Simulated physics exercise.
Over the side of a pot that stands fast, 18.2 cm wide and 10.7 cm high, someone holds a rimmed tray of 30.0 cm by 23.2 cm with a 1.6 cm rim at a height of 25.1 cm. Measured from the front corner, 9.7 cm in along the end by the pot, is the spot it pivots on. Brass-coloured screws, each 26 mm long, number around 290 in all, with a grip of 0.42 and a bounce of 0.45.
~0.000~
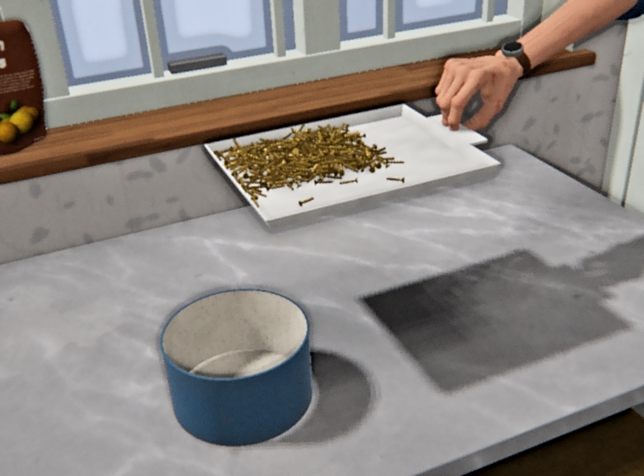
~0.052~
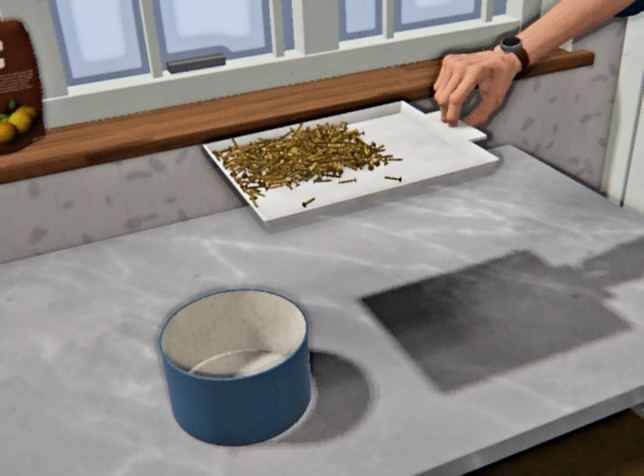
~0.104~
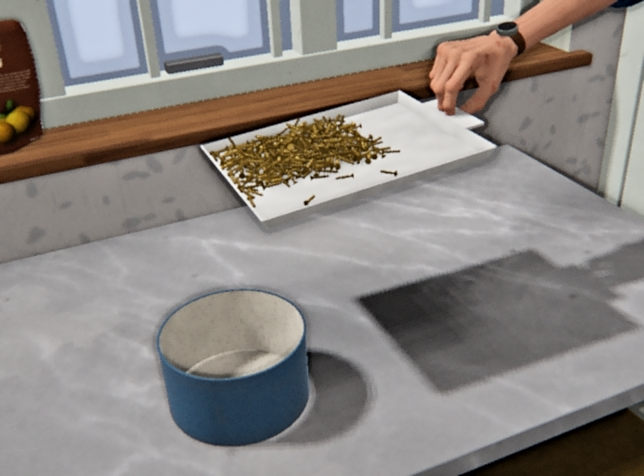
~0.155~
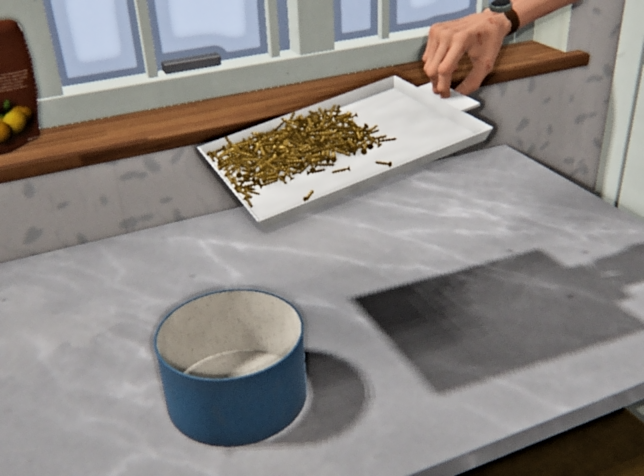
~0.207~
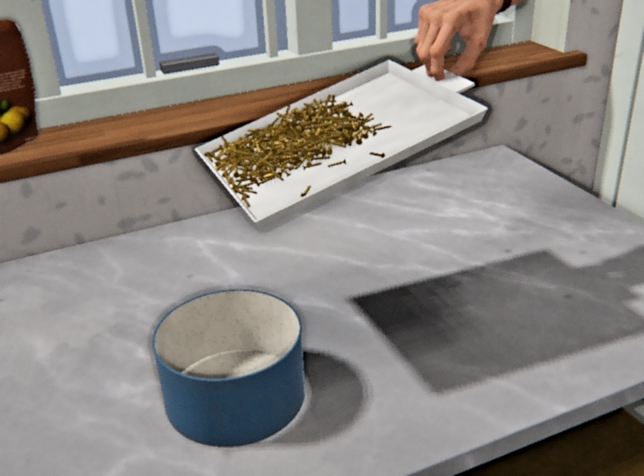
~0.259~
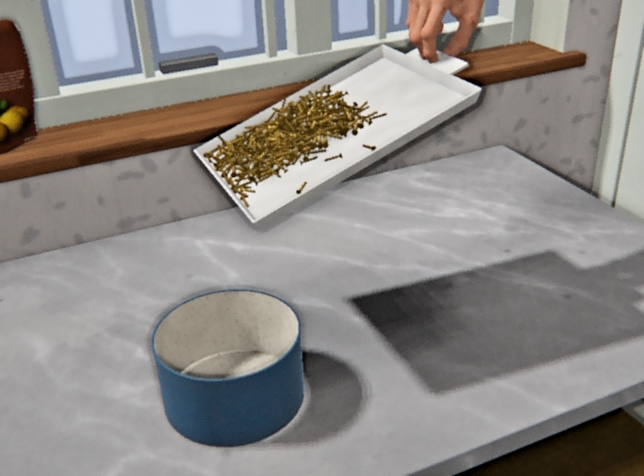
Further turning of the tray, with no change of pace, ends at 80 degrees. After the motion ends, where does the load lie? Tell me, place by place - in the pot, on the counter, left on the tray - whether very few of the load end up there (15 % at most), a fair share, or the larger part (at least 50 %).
Pot - a fair share, counter - the larger part, tray - very few.
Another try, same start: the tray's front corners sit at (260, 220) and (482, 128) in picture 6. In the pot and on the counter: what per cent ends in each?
In the pot: 65 per cent; on the counter: 35 per cent.
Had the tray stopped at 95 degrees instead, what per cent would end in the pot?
Result: Close to 20 %.
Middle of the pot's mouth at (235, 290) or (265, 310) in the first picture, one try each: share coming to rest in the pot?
About 60 and 20 per cent.
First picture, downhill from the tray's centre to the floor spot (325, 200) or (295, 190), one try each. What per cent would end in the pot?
The share comes to roughly 80 in a hundred, then roughly 90 in a hundred.
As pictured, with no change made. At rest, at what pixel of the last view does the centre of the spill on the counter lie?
(169, 334), about.
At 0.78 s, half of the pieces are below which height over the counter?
I'd say near 24 cm.
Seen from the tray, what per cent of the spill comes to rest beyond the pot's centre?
I'd put it close to 80 per cent.
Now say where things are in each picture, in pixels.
The first picture shows tray tilt 0 degrees, front corners at (270, 216) and (492, 162); middle of the pieces at (306, 153); pot at (235, 330).
The second picture shows tray tilt 1 degrees, front corners at (269, 216) and (491, 158); middle of the pieces at (304, 152).
The third picture shows tray tilt 4 degrees, front corners at (266, 216) and (488, 146), lowest corner left back; middle of the pieces at (301, 148).
The fourth picture shows tray tilt 9 degrees, front corners at (262, 216) and (484, 128), lowest corner left back; middle of the pieces at (297, 143).
The fifth picture shows tray tilt 14 degrees, front corners at (259, 216) and (479, 109), lowest corner left back; middle of the pieces at (293, 137).
The sixth picture shows tray tilt 19 degrees, front corners at (257, 216) and (473, 90), lowest corner left back; middle of the pieces at (289, 132); pot at (226, 331). Its pace works out near 95 degrees a second.
After 0.57 s, tilt 49 degrees; the tray holds 100 %, the pot 0 %.
After 0.78 s, tilt 69 degrees; the tray holds 50 %, the pot 0 %.
After 1.11 s, tilt 80 degrees; the tray holds 0 %, the pot 20 %.
By 2.0 s all is still; pot 25 %, counter 75 %, tray 0 %.
